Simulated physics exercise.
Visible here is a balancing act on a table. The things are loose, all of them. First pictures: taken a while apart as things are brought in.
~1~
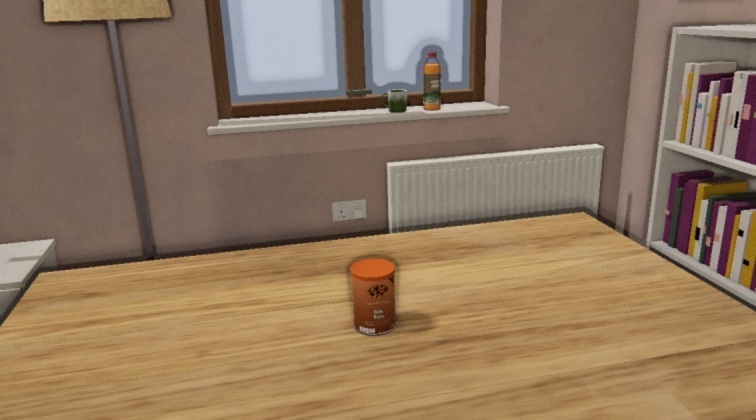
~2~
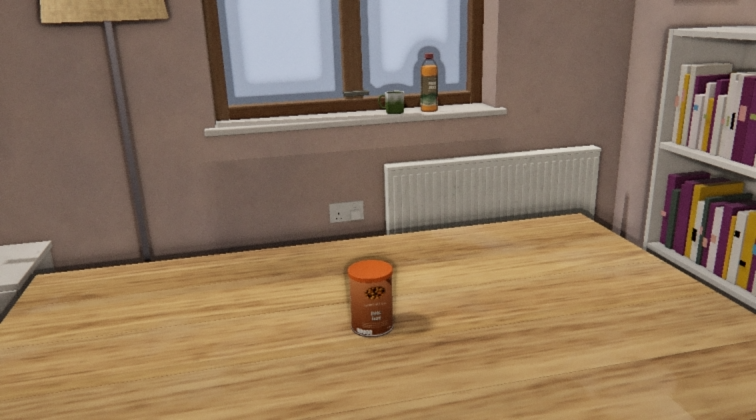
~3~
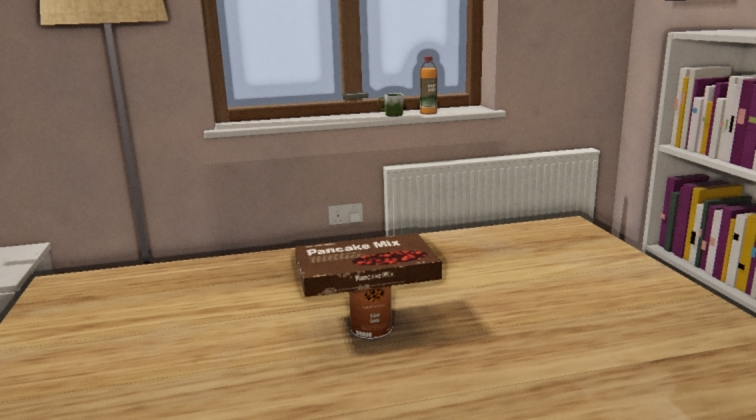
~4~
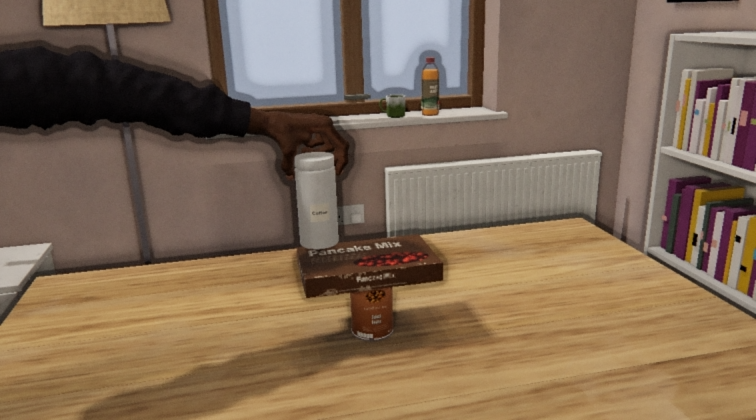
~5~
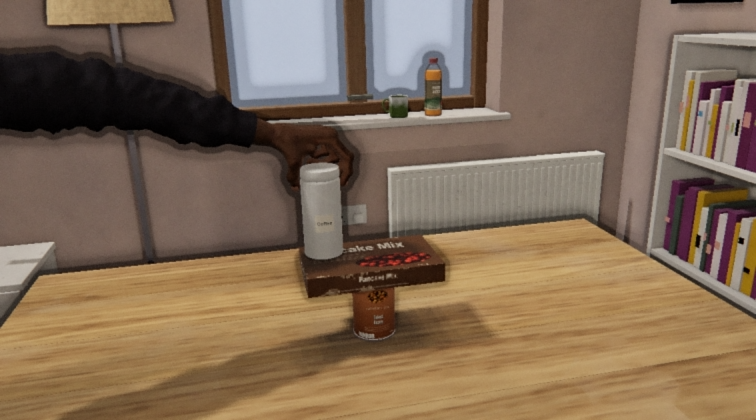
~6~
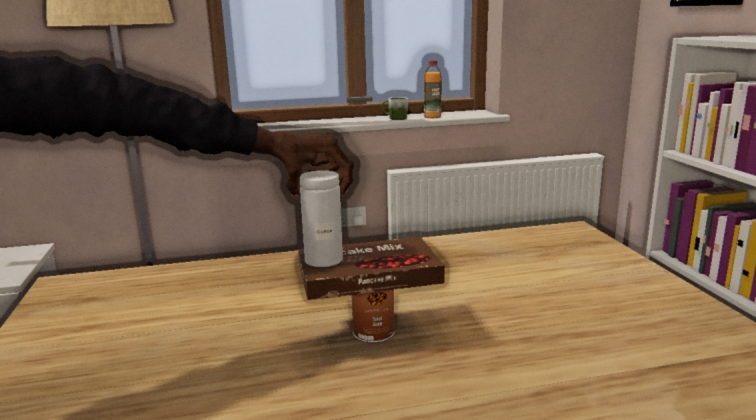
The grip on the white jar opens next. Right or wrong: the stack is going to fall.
Right, it falls.
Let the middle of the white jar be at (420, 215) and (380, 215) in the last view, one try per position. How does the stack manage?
Topples, then stands firm.
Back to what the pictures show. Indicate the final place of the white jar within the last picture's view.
End spot: Near (257, 338).
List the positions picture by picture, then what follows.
In the first picture, the last thing is not in view yet.
In the second picture, the last thing is not in view yet.
In the third picture, the last thing is not in view yet; brown packet (366, 262).
In the fourth picture, on its way; white jar (317, 200); brown packet (367, 263).
In the fifth picture, on its way; white jar (322, 211); brown packet (369, 263).
In the sixth picture, in place under the hand; white jar (322, 218); brown packet (369, 265).
Then, 0.50 s past the last view, white jar now fallen; brown packet rocked 71° from its first pose.
Then, 0.80 s past the last view, brown packet now fallen.
Finally, fallen, brown packet and white jar; orange tin still in place. Final places as the last picture's camera would see them, white jar near (257, 338). The stack comes apart.
